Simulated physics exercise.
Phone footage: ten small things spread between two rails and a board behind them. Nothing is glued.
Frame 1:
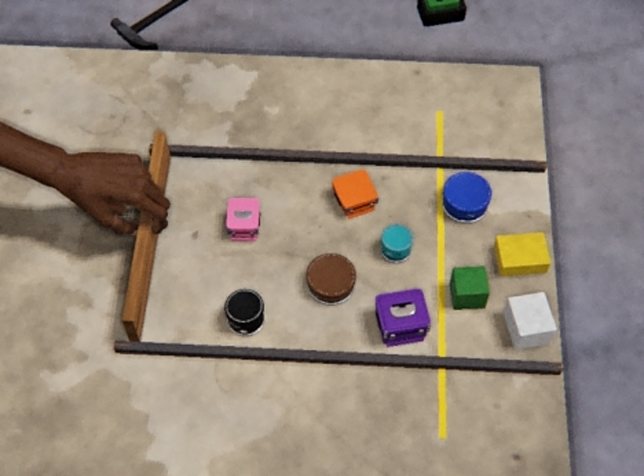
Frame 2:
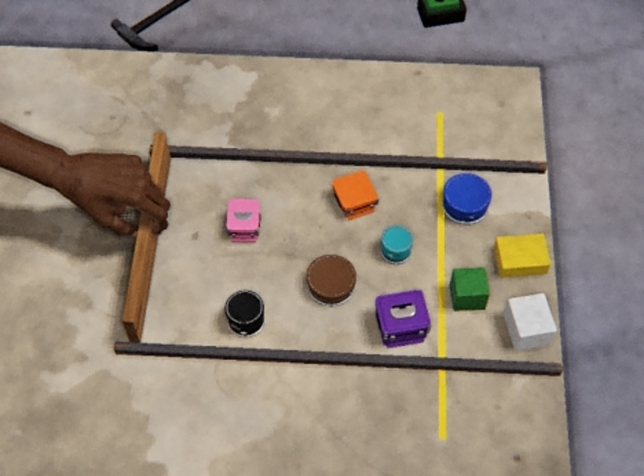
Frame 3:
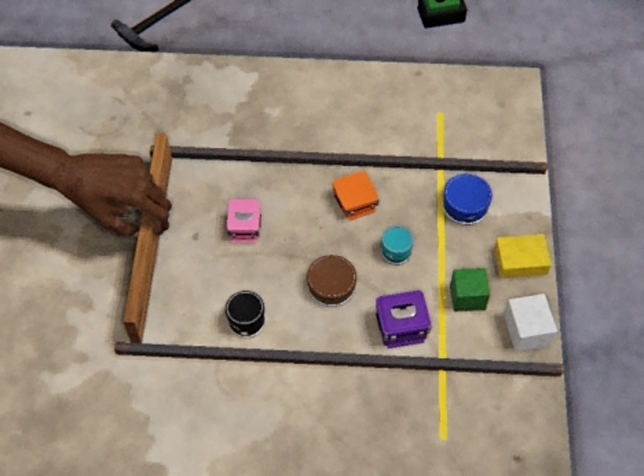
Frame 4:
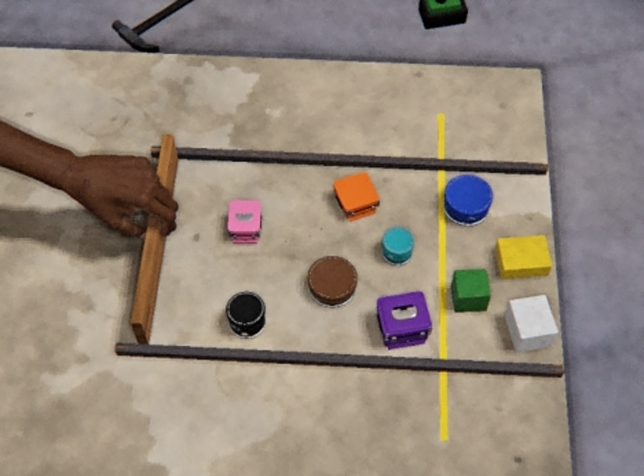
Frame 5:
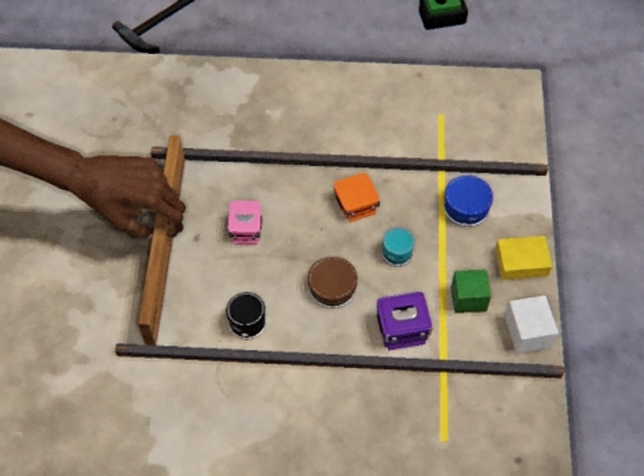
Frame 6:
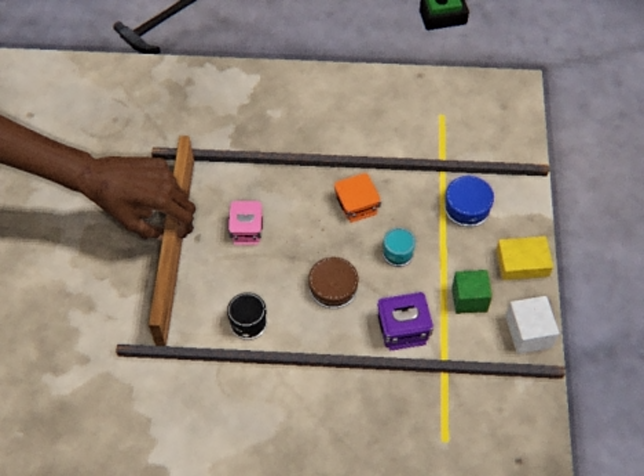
A dark-skinned hand slid a wooden board a short way to the right between two rails, while the colorful blocks, cases and round pots spread in front of it stayed where they were.
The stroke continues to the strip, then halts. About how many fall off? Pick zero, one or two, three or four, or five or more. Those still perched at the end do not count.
Zero fall off.
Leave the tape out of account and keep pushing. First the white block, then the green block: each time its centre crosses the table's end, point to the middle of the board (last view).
Its middle is about (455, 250) and about (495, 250).
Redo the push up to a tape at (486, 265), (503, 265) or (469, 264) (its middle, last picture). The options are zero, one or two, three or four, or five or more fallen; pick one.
First 1 or 2, then five or over, and last either one or two.
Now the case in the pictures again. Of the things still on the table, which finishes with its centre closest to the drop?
The white block finishes nearest.
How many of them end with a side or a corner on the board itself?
It touches 4.
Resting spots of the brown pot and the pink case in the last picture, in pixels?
You'll find the brown pot at roughly (469, 292) and the pink case at roughly (459, 234).
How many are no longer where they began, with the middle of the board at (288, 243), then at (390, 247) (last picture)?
So 2, and at the other place 7.
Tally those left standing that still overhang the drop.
The number is 1.
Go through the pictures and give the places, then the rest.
In the first picture, white block (529, 321); yellow block (522, 255); green block (469, 288); board (148, 233); tape (441, 259).
In the second picture, yellow block (522, 256); purple case (402, 319).
In the third picture, green block (470, 290); brown pot (332, 281).
In the fourth picture, white block (531, 324); black tin (246, 315).
In the fifth picture, yellow block (523, 258); pink case (245, 223).
In the sixth picture, white block (532, 325); yellow block (524, 258); green block (472, 292); board (173, 237); tape (443, 262).
Early on, none off yet; white block at rest near (532, 325); yellow block at rest near (524, 258); green block at rest near (472, 292).
Finally, the number that fall off is zero.
